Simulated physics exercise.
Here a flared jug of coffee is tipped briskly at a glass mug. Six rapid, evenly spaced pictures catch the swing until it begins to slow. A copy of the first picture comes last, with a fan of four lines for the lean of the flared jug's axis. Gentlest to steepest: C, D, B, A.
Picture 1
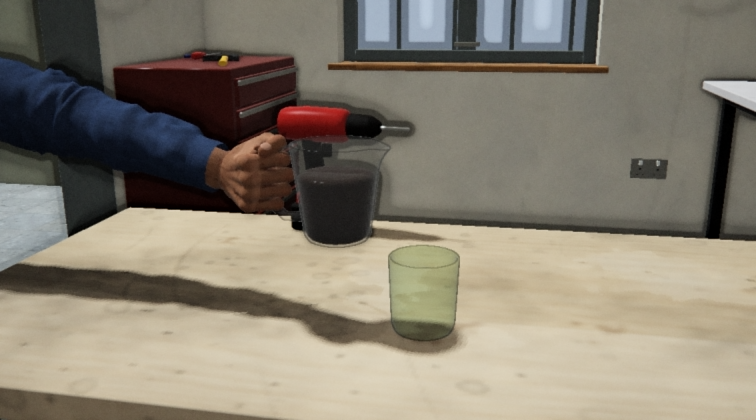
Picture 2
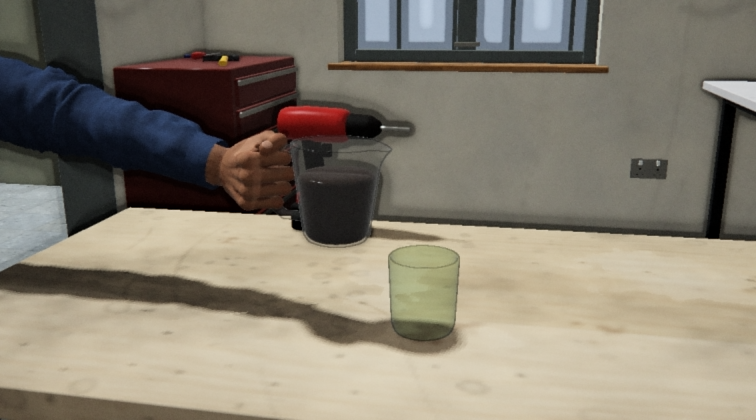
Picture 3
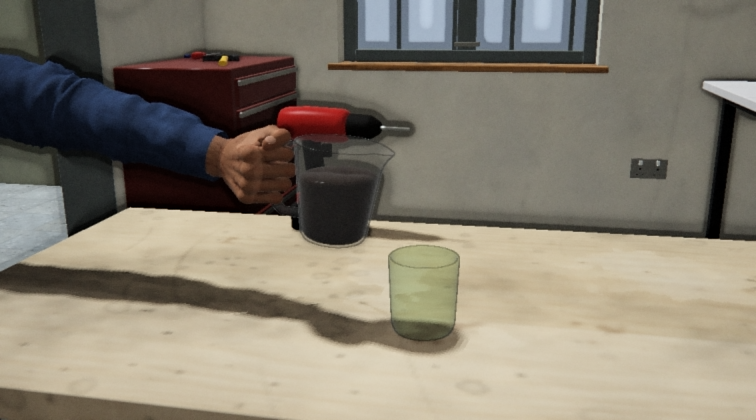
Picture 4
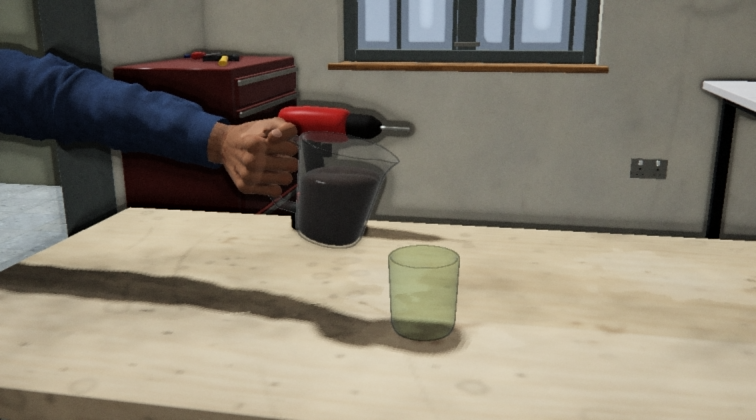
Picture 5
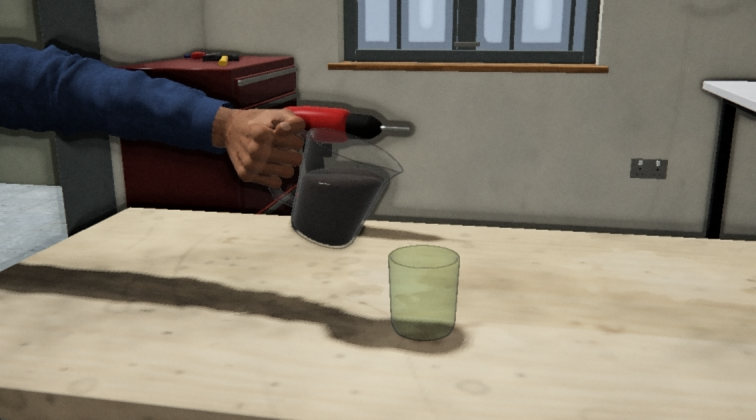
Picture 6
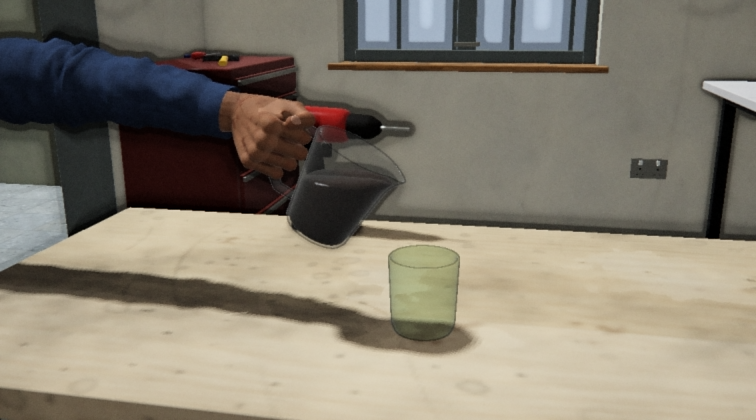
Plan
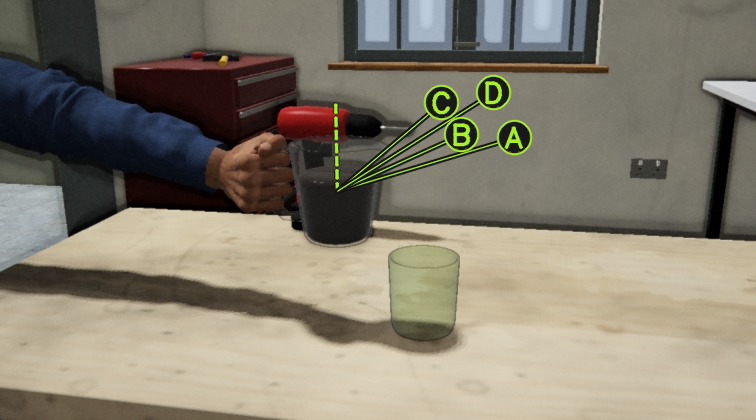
In this clip, a hand in a blue sleeve holds a clear jug of dark liquid behind a greenish glass on a wooden table, then tilts the jug to the right, with no liquid leaving it.
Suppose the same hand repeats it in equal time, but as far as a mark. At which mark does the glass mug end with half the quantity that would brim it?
Best: B.
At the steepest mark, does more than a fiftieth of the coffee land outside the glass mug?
No, it does not.
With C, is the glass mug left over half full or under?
Under half.
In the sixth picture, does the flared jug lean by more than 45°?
No.
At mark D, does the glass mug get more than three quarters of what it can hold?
No.
On the marked copy, A at (498, 142); B at (446, 141); C at (428, 114); D at (479, 101).
With A, the glass mug ends with about 67 % of what it can hold.
With B, the glass mug ends with about 50 % of what it can hold.
With C, the glass mug ends with about 18 % of what it can hold.
With D, the glass mug ends with about 32 % of what it can hold.
